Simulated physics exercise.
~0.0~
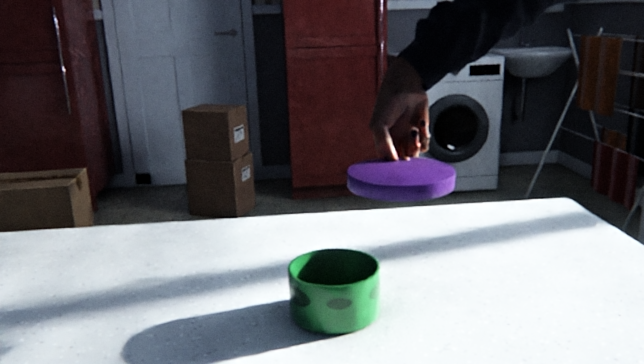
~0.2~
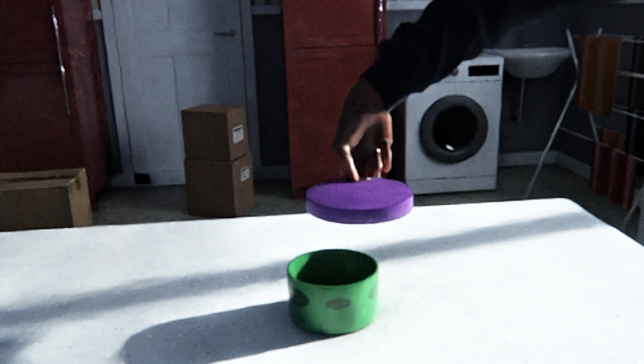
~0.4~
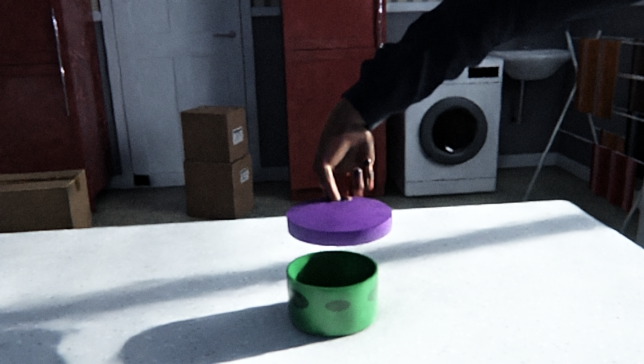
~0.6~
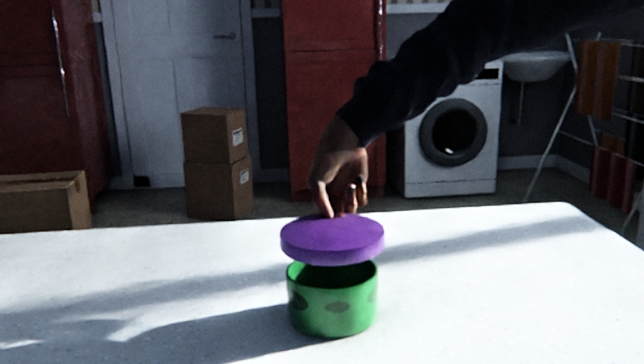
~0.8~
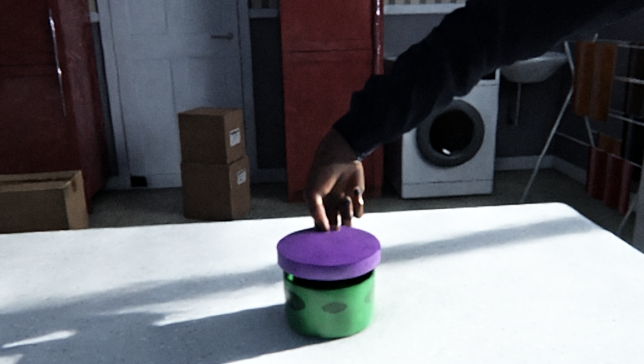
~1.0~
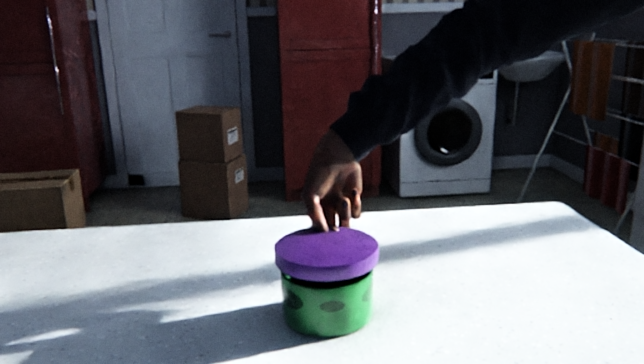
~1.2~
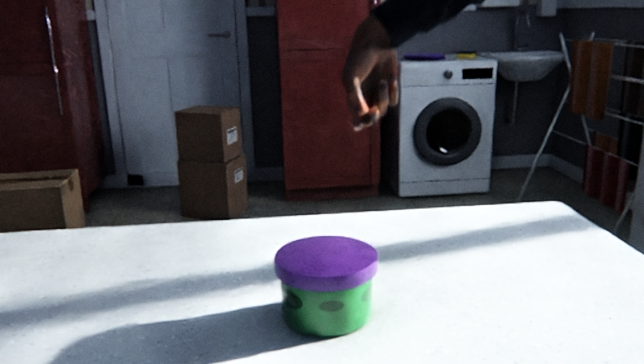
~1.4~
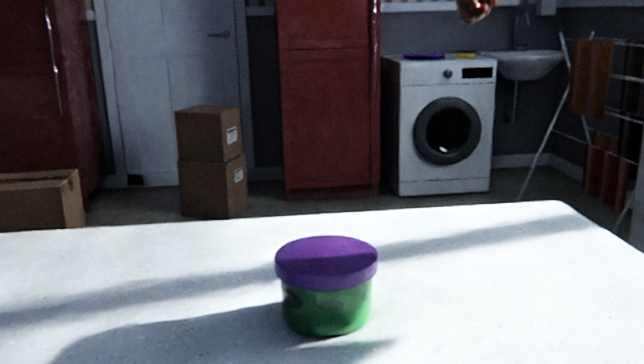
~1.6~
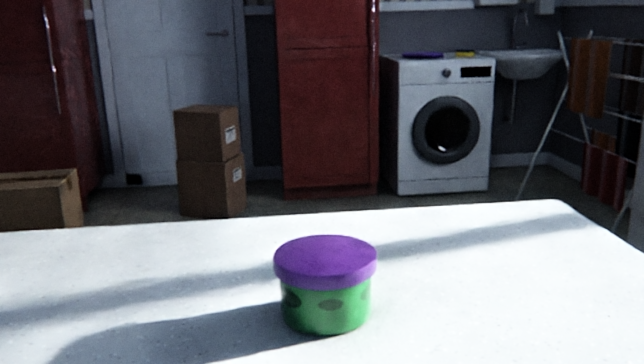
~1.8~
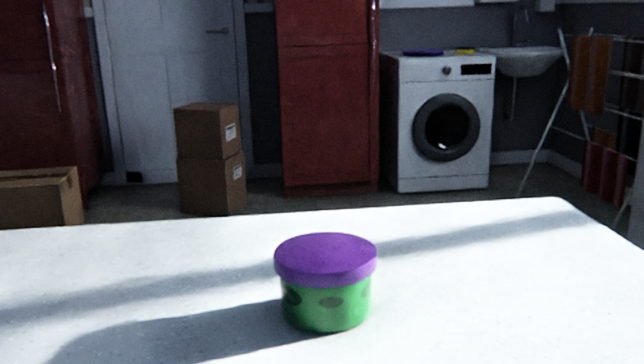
In the video, a hand carries a flat purple disc left and down over an open green container on a white table, lowers it onto the rim, then lets go and withdraws, leaving the disc resting there and covering the opening.
